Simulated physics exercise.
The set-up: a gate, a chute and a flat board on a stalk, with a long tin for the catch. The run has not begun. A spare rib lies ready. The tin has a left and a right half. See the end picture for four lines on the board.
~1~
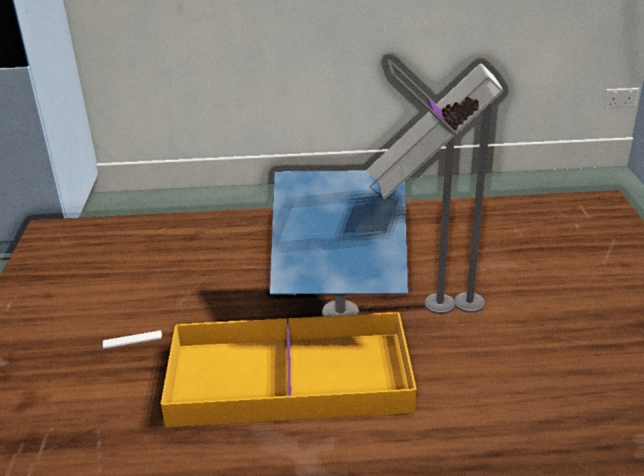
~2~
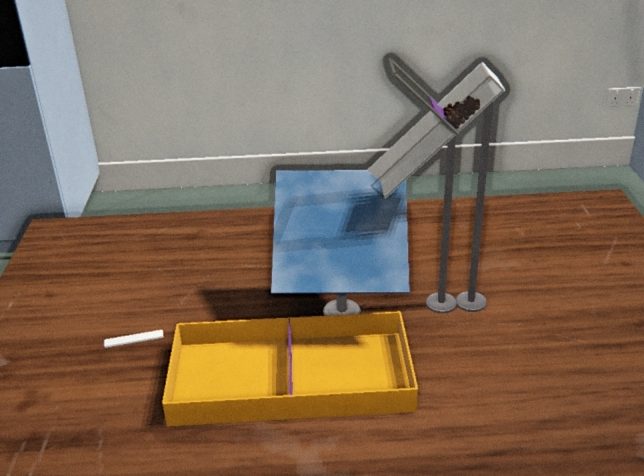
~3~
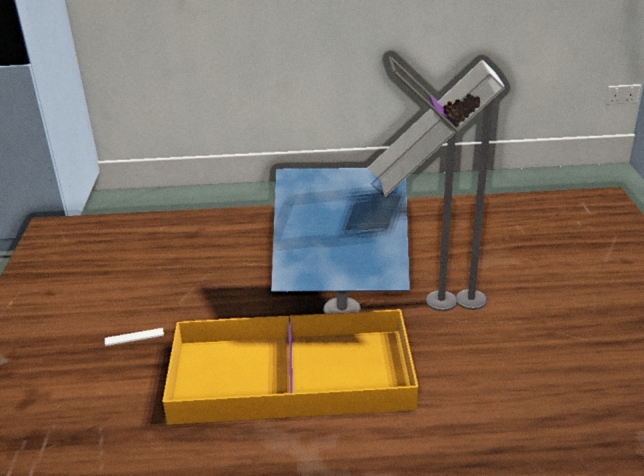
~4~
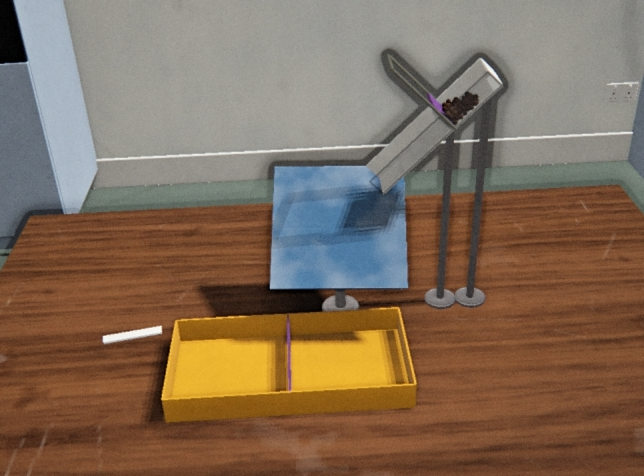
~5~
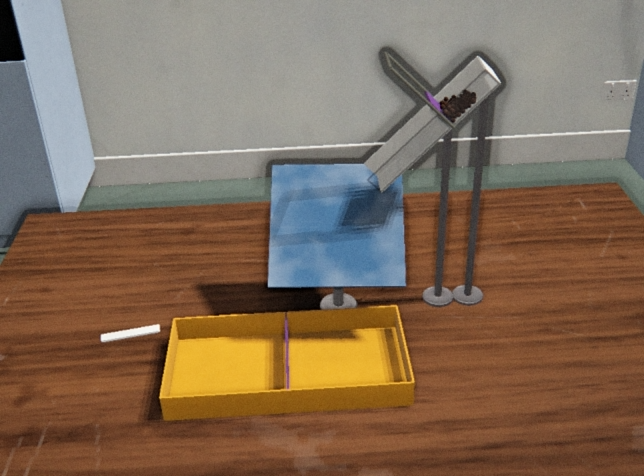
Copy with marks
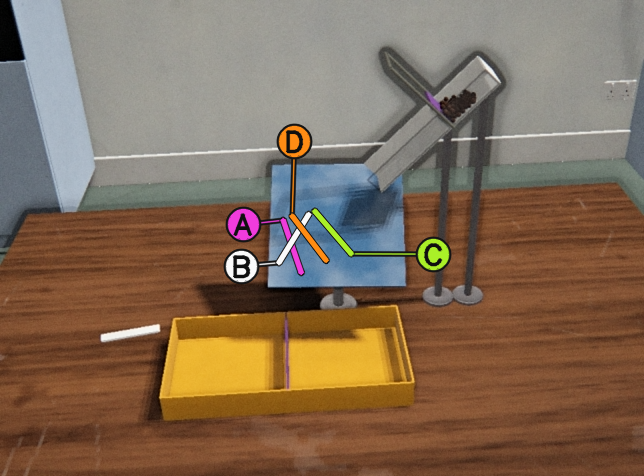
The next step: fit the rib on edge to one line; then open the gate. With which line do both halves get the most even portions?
It is B.
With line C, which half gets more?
More lands on the right.
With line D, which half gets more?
More lands on the right.
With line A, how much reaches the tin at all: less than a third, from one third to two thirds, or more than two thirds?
It is more than two thirds.
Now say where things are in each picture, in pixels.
Load behind the gate at (458, 114), allspice berries; lip of the chute at (382, 191), sloping fairly steeply, in the first picture.
Middle of the board at (340, 229), tilted fairly steeply; middle of its low edge at (340, 292); of its high edge at (340, 170), in the second picture.
Front corners of the tin at (164, 401) and (417, 387); front end of its middle wall at (291, 394); gate still shut at (435, 105), in the third picture.
Middle of the load at (458, 109); lip at (382, 186), in the fourth picture.
Middle of the load at (455, 107); lip at (379, 184), in the fifth picture.
On the marked copy, line A from (283, 220) to (301, 272); line B from (308, 214) to (278, 262); line C from (314, 211) to (351, 253); line D from (292, 216) to (326, 260).
With A, of what is caught, a small part in the left half, nearly all in the right.
With B, of what is caught, about half in the left half, about half in the right.
With C, of what is caught, a stray few in the left half, nearly all in the right.
With D, of what is caught, a stray few in the left half, nearly all in the right.
